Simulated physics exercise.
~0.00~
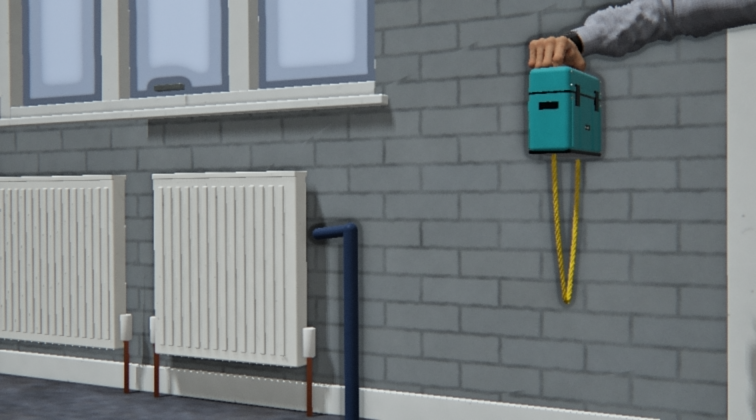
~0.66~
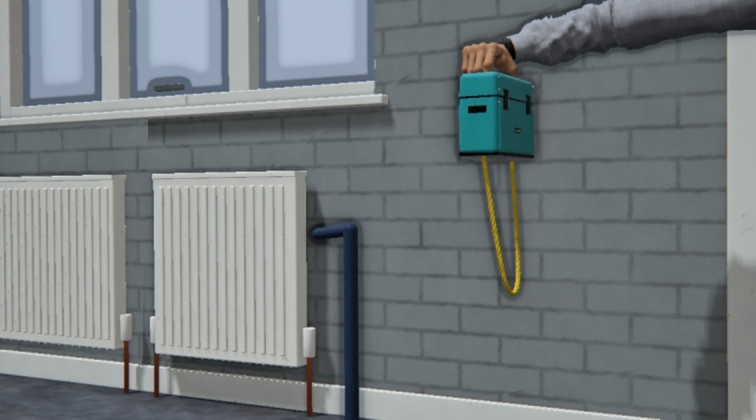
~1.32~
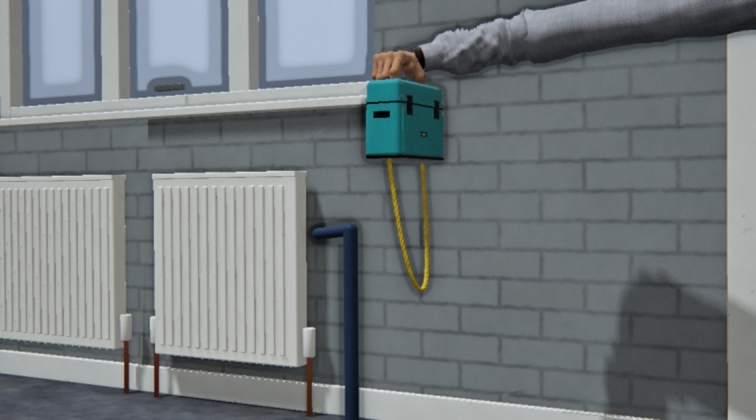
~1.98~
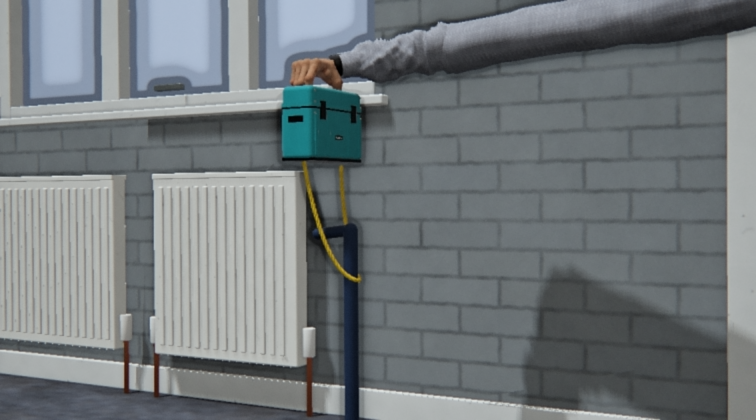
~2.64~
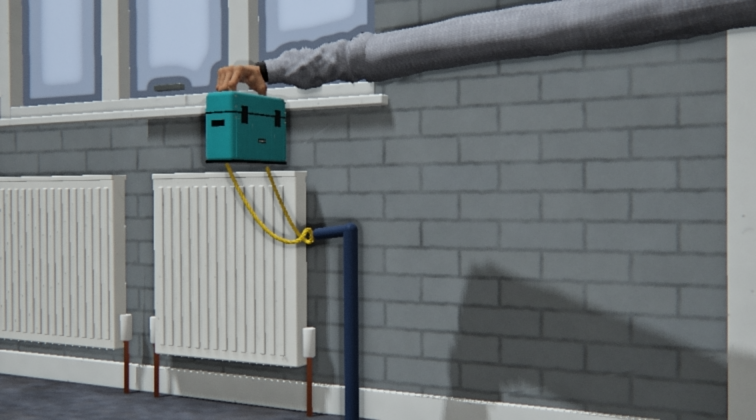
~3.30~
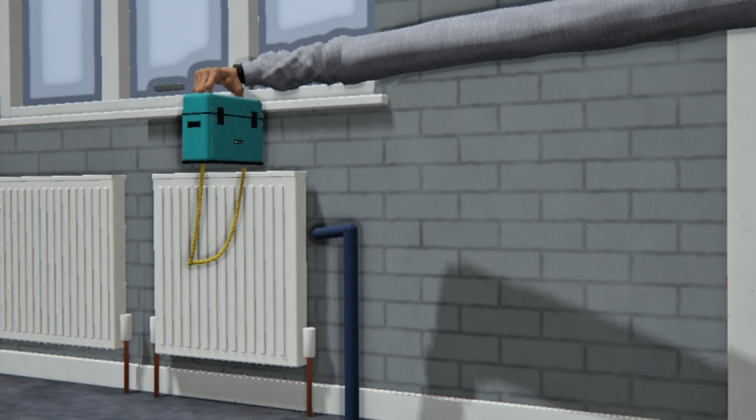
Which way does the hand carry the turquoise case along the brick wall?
The hand carries the turquoise case to the left, past the blue bent post.
Turquoise case carried left by an outstretched arm, its yellow loop trailing at a blue bent post, then hanging clear beyond it.
